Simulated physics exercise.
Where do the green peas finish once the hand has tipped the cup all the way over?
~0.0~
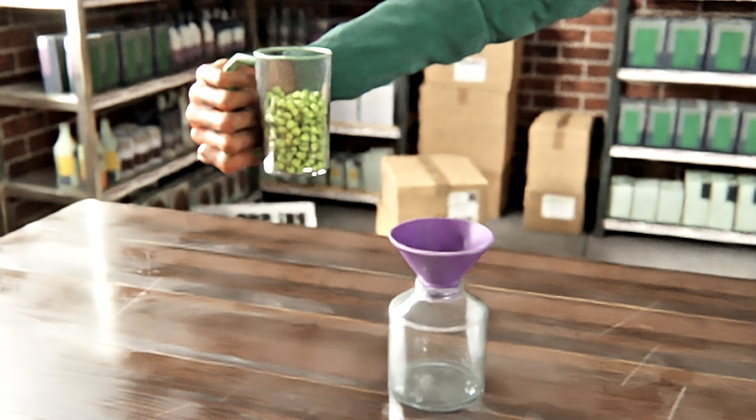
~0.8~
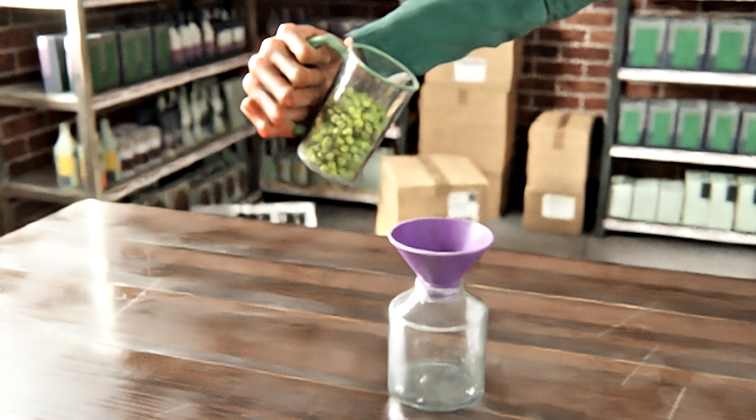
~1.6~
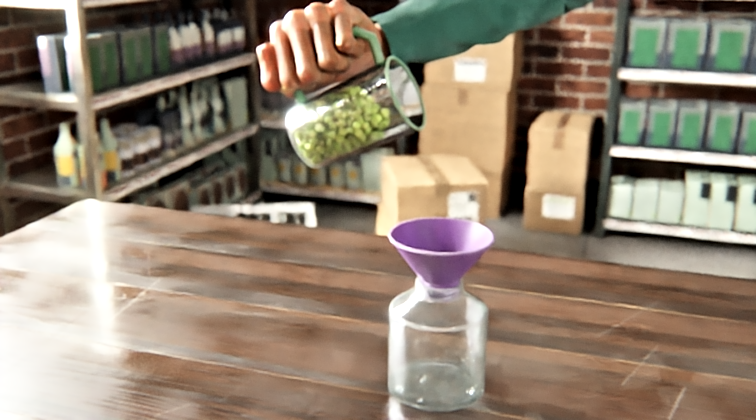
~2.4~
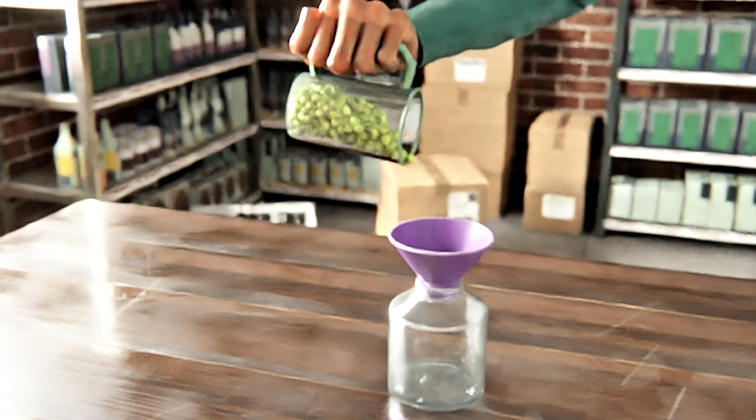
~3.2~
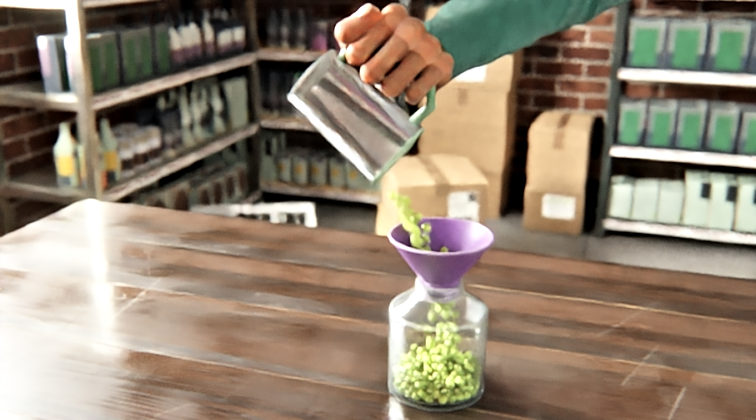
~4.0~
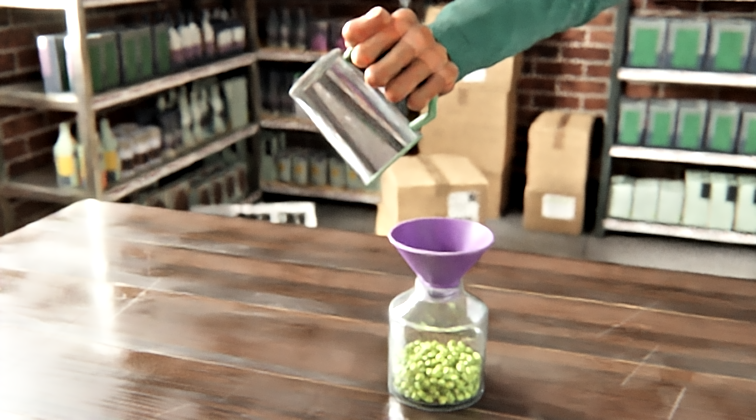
They finish in the glass jar beneath the purple funnel. The cup and funnel look empty, and no peas lie on the table.
